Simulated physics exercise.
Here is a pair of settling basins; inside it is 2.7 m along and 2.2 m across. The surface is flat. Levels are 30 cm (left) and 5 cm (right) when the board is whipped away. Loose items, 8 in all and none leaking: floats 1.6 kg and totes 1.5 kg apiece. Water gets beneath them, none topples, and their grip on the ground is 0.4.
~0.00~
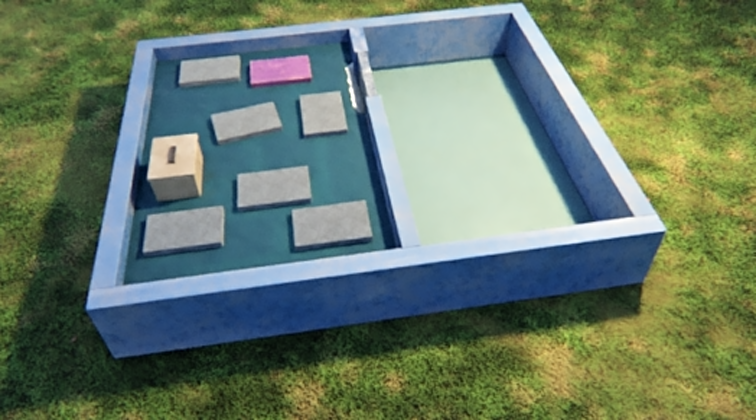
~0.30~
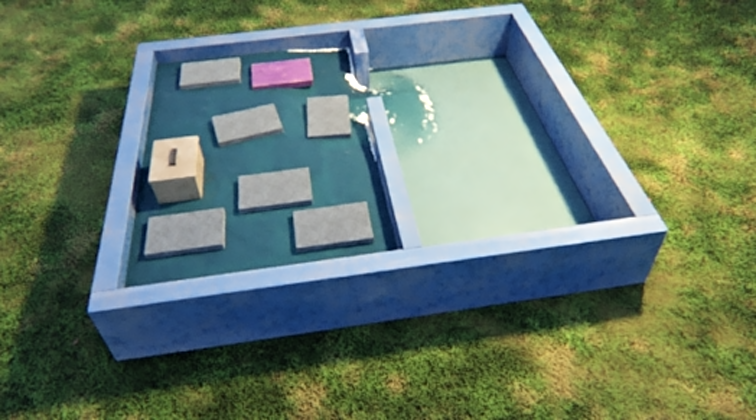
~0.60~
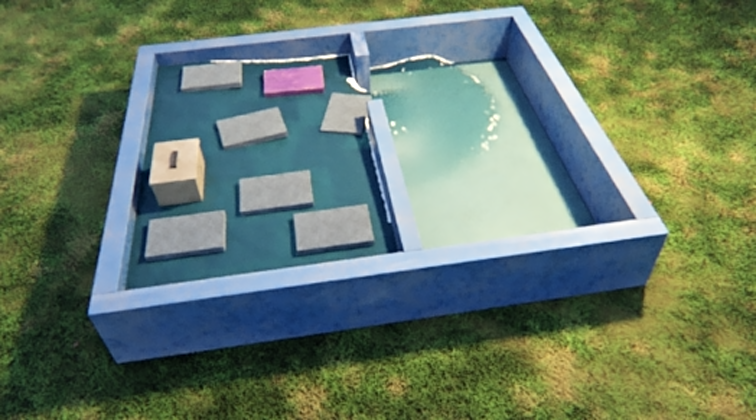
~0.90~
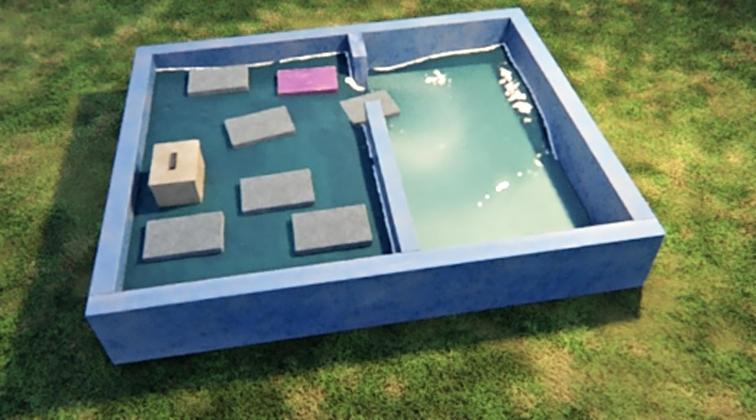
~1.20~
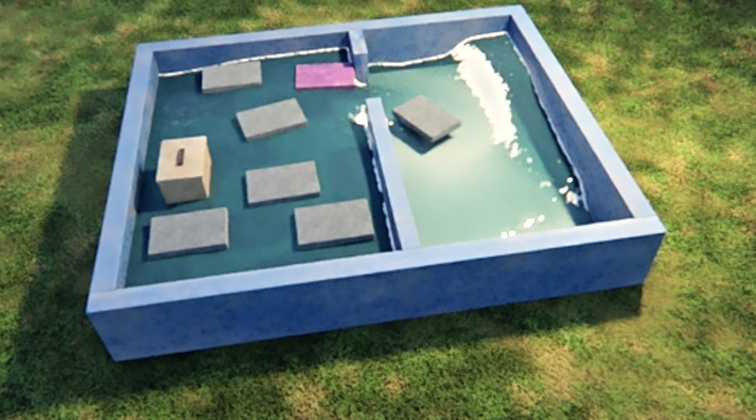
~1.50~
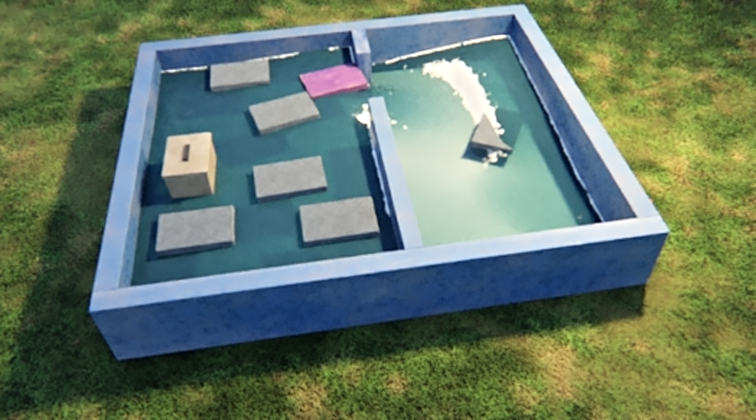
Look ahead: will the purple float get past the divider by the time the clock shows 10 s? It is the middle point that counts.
Purple float passes.
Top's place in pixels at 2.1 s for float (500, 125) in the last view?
Around (547, 187).
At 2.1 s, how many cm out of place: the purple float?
About 60 cm.
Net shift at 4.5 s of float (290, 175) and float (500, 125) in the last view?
In that order: 50 cm, 80 cm.
After 2.1 s the purple float is near (364, 92), 0.6 m from its start, afloat; 1 of 8 are over the mark; 8 afloat.
After 4.5 s the purple float is near (501, 189), 1.8 m from its start, afloat; 2 of 8 are over the mark; 8 afloat.
After 7.0 s the purple float is near (505, 203), 1.9 m from its start, afloat; 2 of 8 are over the mark; 8 afloat.
After 10.0 s the purple float is near (464, 187), 1.6 m from its start, afloat; 2 of 8 are over the mark; 8 afloat.
